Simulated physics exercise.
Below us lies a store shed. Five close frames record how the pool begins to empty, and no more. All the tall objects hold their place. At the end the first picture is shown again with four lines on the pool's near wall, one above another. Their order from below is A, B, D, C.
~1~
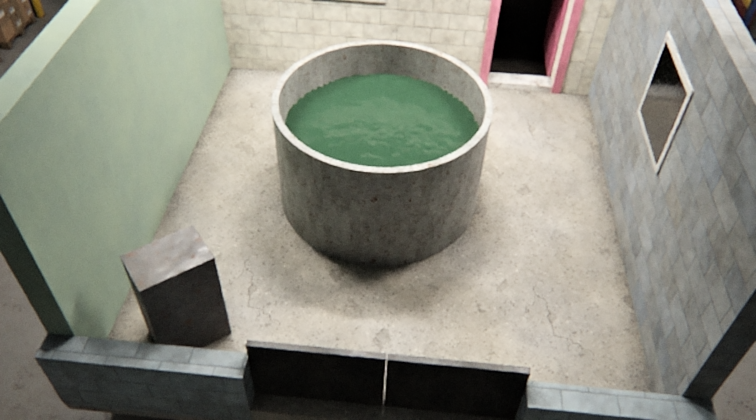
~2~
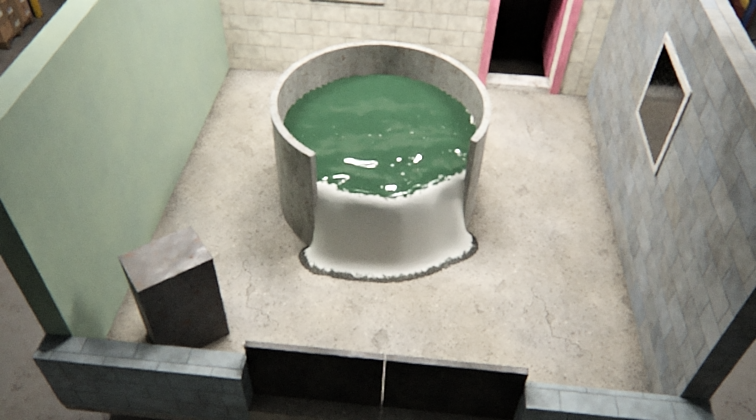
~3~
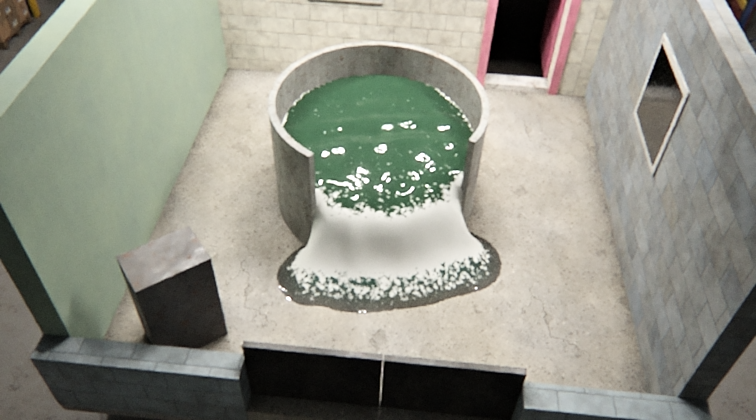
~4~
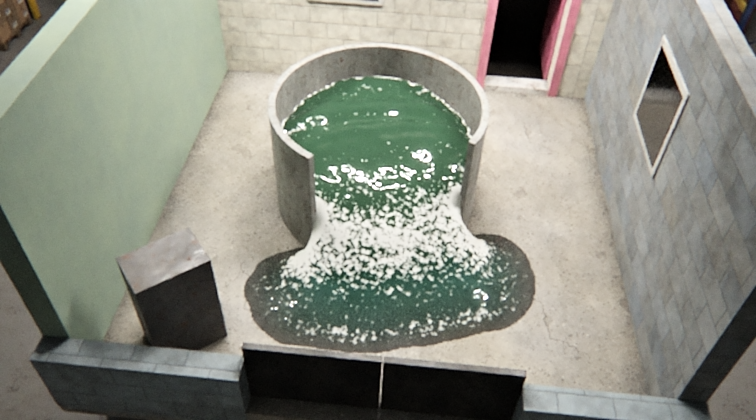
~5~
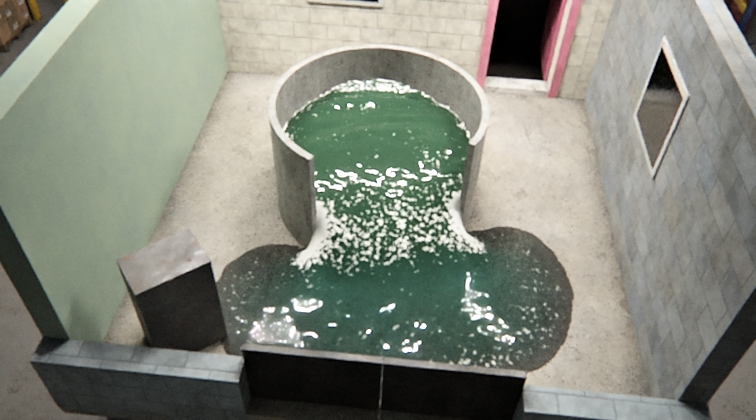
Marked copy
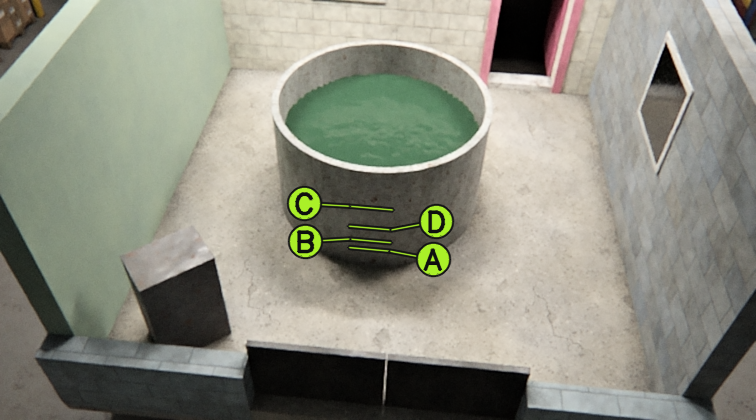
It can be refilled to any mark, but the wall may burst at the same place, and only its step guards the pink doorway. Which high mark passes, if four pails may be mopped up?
Mark B just does it.
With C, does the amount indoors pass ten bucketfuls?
Yes, clearly.
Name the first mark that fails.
That is mark D.
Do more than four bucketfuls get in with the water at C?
Yes.
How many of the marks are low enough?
Two.
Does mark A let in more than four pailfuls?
No, that is safe.
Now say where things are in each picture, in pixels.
In the first frame, water in the pool at rest, its middle at (381, 130); foot of the pink doorway at (519, 90); shut gate at (386, 363).
In the second frame, 2 % of the ground under water, visible out to (306, 256).
In the third frame, 7 % of the ground under water, visible out to (287, 281).
In the fourth frame, 14 % of the ground under water, visible out to (261, 310).
In the fifth frame, 25 % of the ground under water, visible out to (562, 283).
In lime, A at (369, 249); B at (369, 240); C at (370, 208); D at (370, 228); from the bottom up A, B, D, C.
With A, nothing gets over.
With B, a splash gets over, under a bucket.
With C, dozens of bucketfuls pour in.
With D, about 8 bucketfuls get in.
